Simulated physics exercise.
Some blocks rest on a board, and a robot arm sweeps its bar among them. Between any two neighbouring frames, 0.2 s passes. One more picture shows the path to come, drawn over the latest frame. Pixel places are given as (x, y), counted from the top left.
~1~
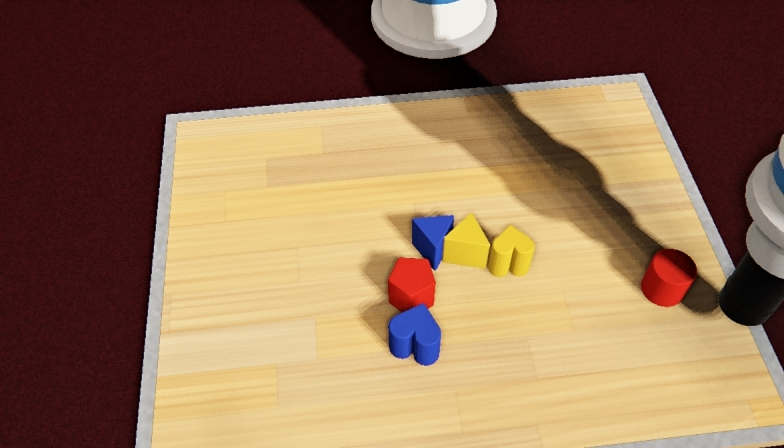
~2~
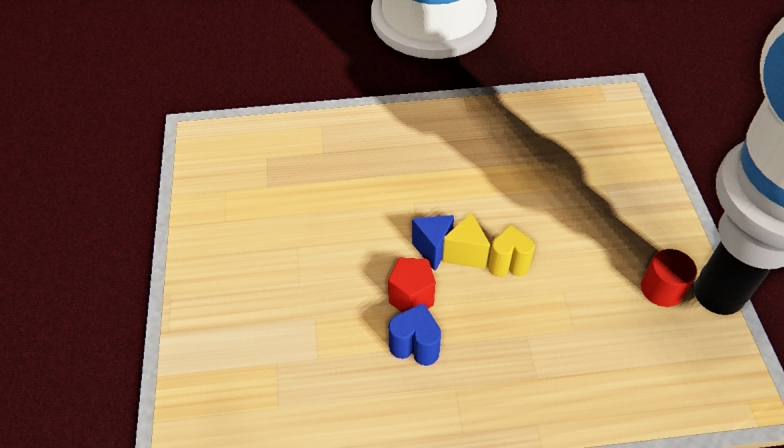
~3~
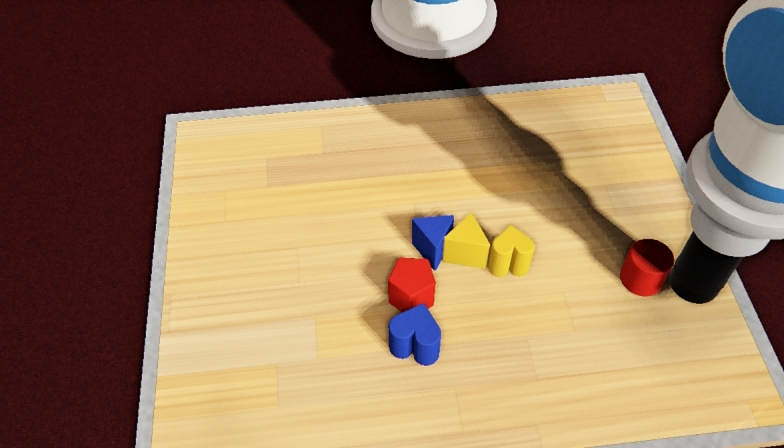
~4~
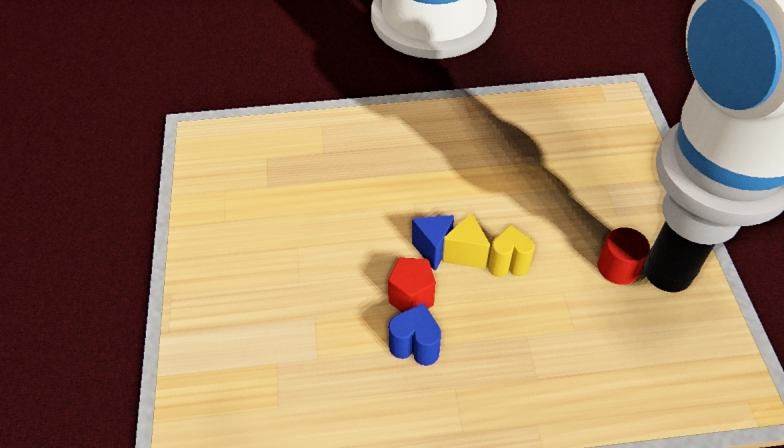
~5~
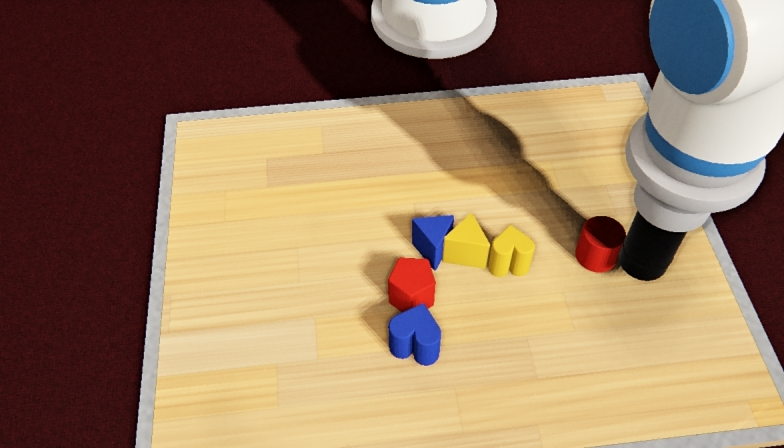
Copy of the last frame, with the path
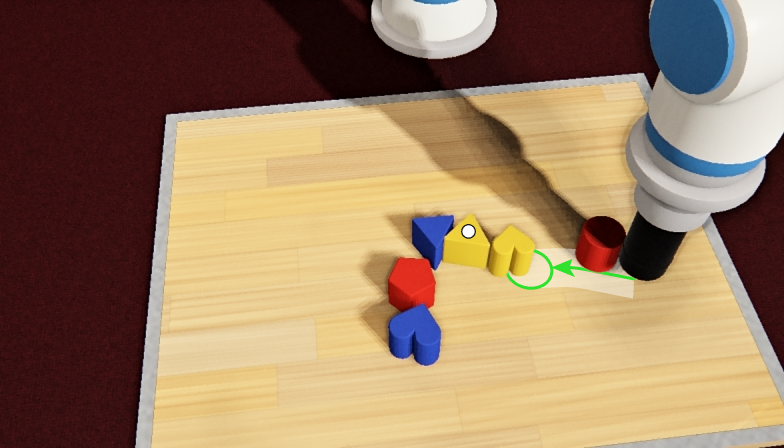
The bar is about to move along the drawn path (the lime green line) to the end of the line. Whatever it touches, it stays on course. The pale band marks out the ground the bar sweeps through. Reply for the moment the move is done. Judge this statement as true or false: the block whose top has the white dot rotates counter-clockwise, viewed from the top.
The statement is incorrect.
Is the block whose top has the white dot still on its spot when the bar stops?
The answer is no.
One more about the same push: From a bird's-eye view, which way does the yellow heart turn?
Seen from overhead, it turns anticlockwise.
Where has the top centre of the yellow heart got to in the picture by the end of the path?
It should be at (489, 249) by then.
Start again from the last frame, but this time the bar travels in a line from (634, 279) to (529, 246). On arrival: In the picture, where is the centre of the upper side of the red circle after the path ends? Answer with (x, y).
Its top face will be centred at roughly (533, 188).
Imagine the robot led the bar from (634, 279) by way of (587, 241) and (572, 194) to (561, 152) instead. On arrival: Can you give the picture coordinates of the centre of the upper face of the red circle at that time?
Around pixel (540, 181).
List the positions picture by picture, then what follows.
Lower end of the bar (743, 306), tops of blocks, blue triangle (435, 226), yellow triangle (469, 231), yellow heart (513, 241), red circle (675, 266), in the first picture.
Bar (718, 295), blocks as before, in the second picture.
Bar (693, 284), red circle (653, 255), in the third picture.
Bar (668, 273), red circle (629, 244), in the fourth picture.
Bar (642, 262), blue triangle (435, 226), yellow triangle (469, 231), yellow heart (513, 241), red circle (605, 232), in the fifth picture.
The drawn path runs from (634, 279) over (581, 269) to (529, 269); the dot is on the yellow triangle.
On the path given first. Halfway along, bar (587, 252); red circle (565, 212).
At the end, bar (533, 252); blue triangle (428, 223), turned 15° clockwise; yellow triangle (460, 240), turned 35° clockwise; yellow heart (489, 249), turned 25° anticlockwise; red circle (553, 208).
